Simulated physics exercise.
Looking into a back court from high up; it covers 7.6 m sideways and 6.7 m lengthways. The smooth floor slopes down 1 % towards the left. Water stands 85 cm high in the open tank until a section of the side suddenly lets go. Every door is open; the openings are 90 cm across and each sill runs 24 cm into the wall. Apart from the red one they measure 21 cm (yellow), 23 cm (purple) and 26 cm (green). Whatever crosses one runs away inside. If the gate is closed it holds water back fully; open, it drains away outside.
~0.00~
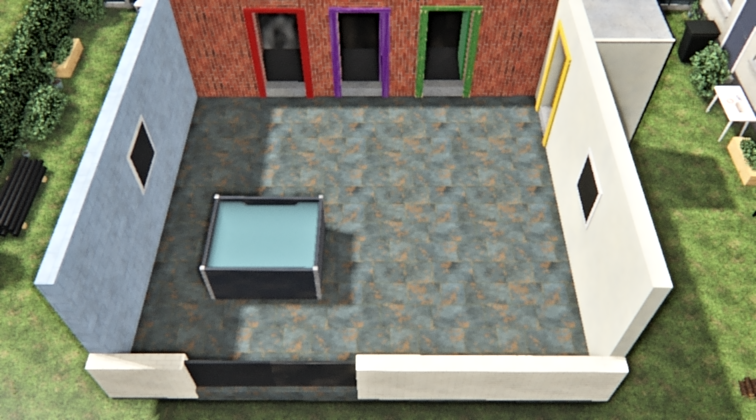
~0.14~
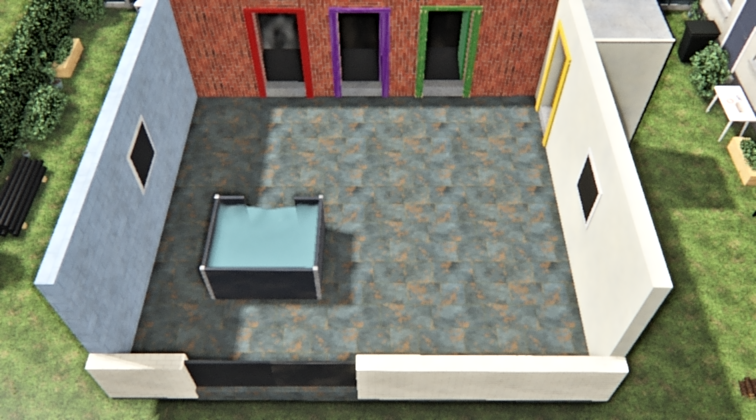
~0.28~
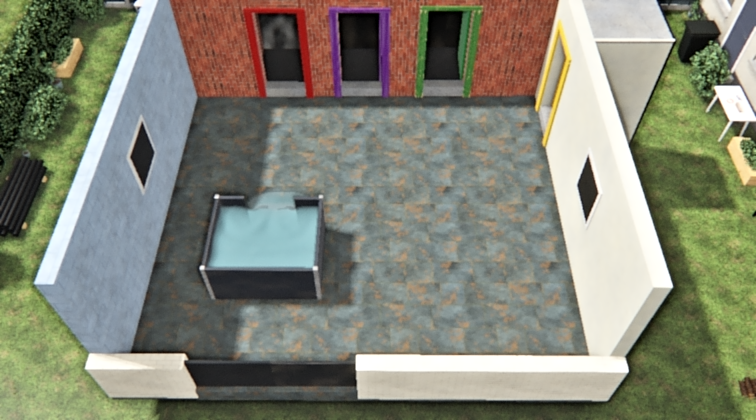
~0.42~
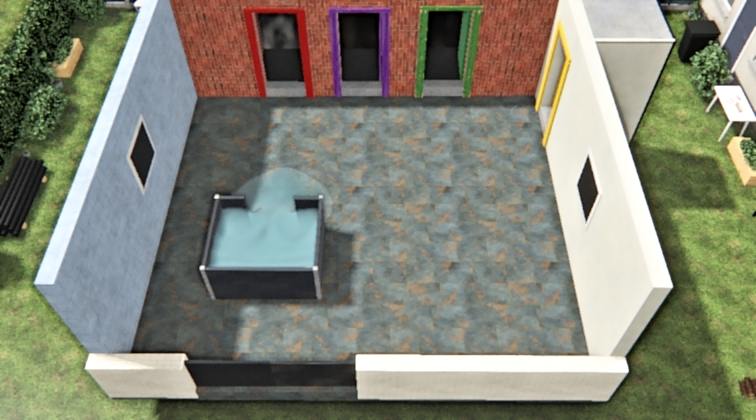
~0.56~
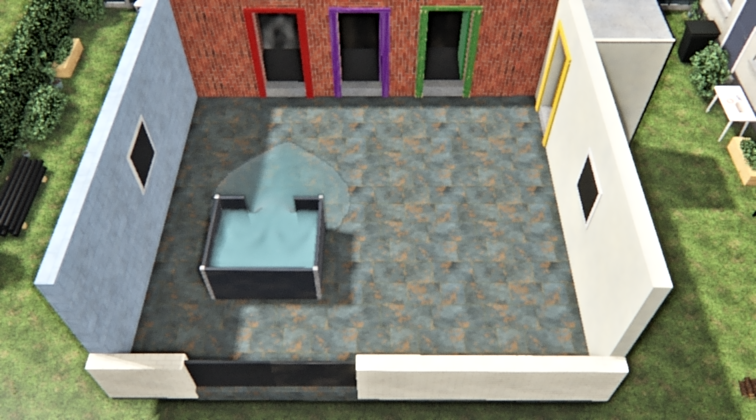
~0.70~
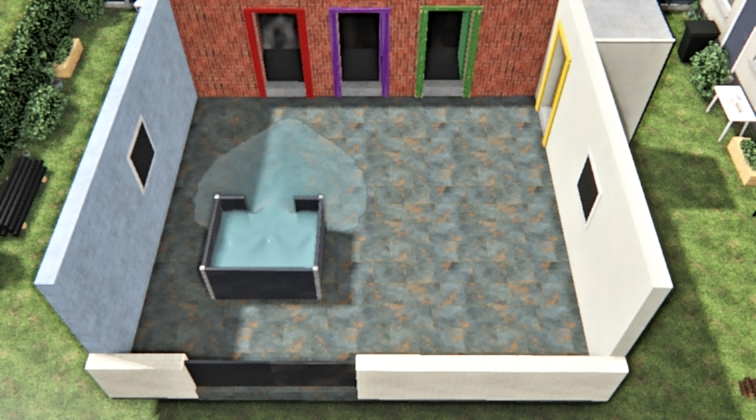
The clip opens on a high view of a walled court with a full, still open tank standing on mottled floor before red, purple and green doorways. A gap appears in the tank's far side, and water pours through, fanning out across the floor towards the brick wall as the level inside drops slightly.
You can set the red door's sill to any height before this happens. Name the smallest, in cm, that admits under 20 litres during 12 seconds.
About 22 cm.
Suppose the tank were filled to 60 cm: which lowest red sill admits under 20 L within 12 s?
About 14.0 cm.
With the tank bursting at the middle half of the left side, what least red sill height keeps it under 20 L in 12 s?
About 8.5 cm.
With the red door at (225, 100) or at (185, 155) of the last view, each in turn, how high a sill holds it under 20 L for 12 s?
Roughly 22 and 12.0 cm.
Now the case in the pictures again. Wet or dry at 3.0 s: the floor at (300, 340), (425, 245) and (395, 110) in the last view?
In turn: Not reached, not reached, wet.
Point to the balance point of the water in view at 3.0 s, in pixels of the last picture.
Near (292, 168).
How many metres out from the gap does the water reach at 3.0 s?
About 6.6 m.
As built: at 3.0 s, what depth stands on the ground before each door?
In cm: Yellow 2, purple 14, green 10, red 19.
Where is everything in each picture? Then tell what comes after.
The open tank at (265, 234) is whole and still, 85 cm deep; the red door at (282, 61) is dry, in the first picture.
The gap is on the far side, the front 0.3 m out at a hidden place; the back of the open tank holds 85 cm, in the second picture.
Water pours out on the far side and has run 0.9 m, to (272, 194); about 14 cm deep outside, 80 cm at the back, in the third picture.
The front is at (282, 169), 1.5 m from the gap on the far side; 2.2 m2 of floor is wet, 73 cm left at the back, in the fourth picture.
The front is at (282, 146), 2.2 m from the gap on the far side; 4.1 m2 of floor is wet, 72 cm left at the back, in the fifth picture.
Water pours out on the far side and has run 2.9 m, to (285, 122); about 5 cm deep outside, 67 cm at the back; the red door at (282, 61), 3.7 m from the gap, is still 0.8 m from the nearest water, in the sixth picture.
After 1.4 s water covers 30 % of the floor, deepest (40 cm) near (277, 225); 26 cm at the red door, 1 litre in over its 23 cm sill.
After 3.0 s water covers 35 % of the floor, deepest (24 cm) near (238, 137); 19 cm at the red door, 13 litres in over its 23 cm sill.
After 12.0 s water covers 100 % of the floor, deepest (9 cm) near (302, 377); 5 cm at the red door, 13 litres in over its 23 cm sill.
At the red door as built, the water arrived by 0.9 s and peaked near 30 cm at 1.6 s.
Run again over the same 12 s with other heights there, 47 litres in over 18.5 cm, 5 litres over 25 cm. The limit of 20 litres is kept from about 22 cm up.
